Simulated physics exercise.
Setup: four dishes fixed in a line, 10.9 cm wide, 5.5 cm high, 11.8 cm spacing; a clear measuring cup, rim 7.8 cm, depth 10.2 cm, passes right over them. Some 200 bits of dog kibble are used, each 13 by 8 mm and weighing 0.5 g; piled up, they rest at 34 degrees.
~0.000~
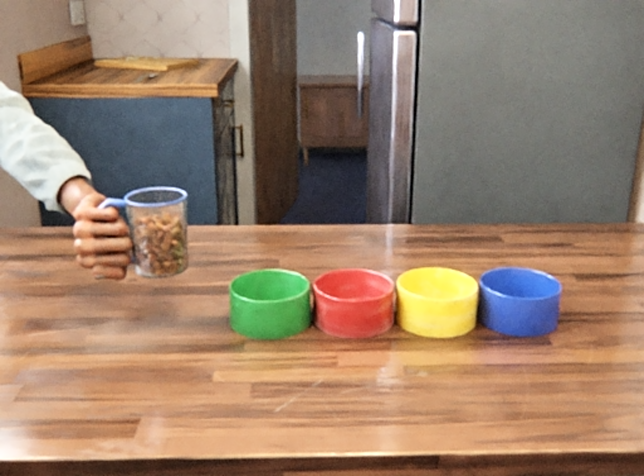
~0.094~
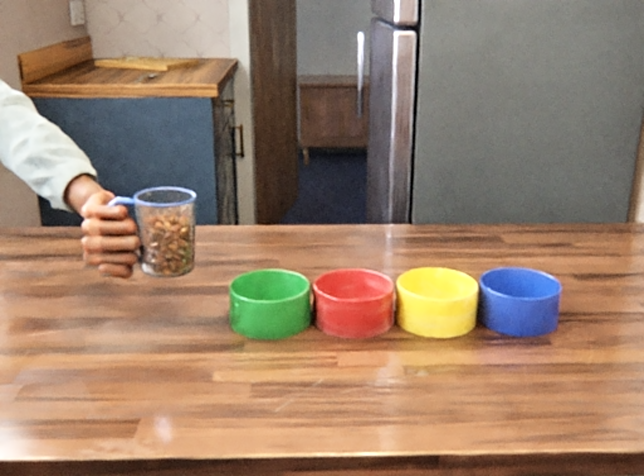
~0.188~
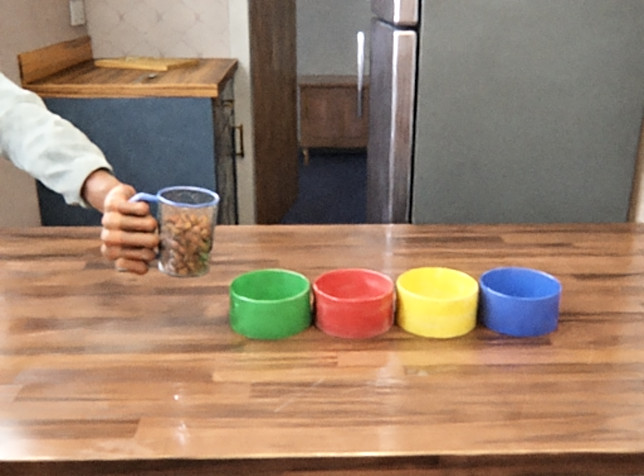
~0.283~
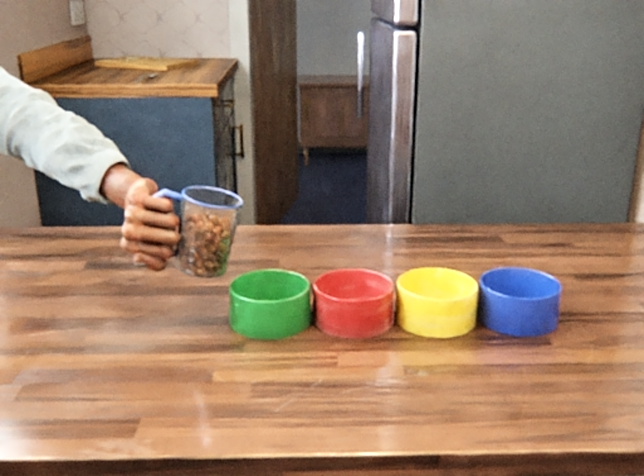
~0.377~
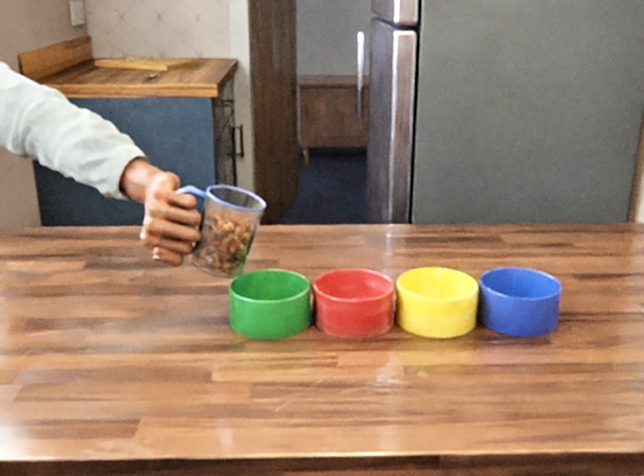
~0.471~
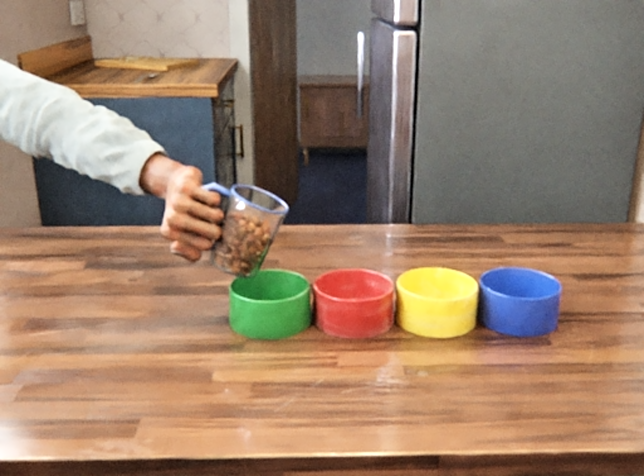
A hand in a pale sleeve carries a clear measuring cup of brown kibble rightward from the left side of a wooden countertop, tilting it gradually to the right until it is over the green dish. Green, red, yellow and blue dishes sit in a row, left to right, and stay still. The steady camera faces the counter from the front in a kitchen, with a grey refrigerator and a blue cabinet behind.
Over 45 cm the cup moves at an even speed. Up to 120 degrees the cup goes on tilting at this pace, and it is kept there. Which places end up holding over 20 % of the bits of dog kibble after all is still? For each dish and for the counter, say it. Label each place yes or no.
Red: No. Blue: Yes. Green: No. Yellow: No. Counter: No.
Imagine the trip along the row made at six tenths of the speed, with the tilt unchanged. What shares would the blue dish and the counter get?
Blue: 50; counter: 10.
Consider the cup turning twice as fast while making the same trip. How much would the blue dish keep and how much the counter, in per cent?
Blue 40; counter 10.
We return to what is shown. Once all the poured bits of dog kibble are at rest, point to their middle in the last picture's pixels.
Once everything settles, the centre is around (522, 305).
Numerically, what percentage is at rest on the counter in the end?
I'd put it near 0 per cent.
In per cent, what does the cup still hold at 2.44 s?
Estimate: Around 25 % of the load.
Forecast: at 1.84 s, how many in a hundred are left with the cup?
Roughly 95 in a hundred.
Then, at 1.29 s, tilt 68 degrees; cup holds 100 %.
After 1.84 s, tilt 98 degrees; cup holds 95 %, blue 5 %.
After 2.44 s, tilt 120 degrees; cup holds 25 %, blue 75 %.
At rest (3.2 s), red 0 %, blue 100 %, green 0 %, yellow 0 %, counter 0 %.
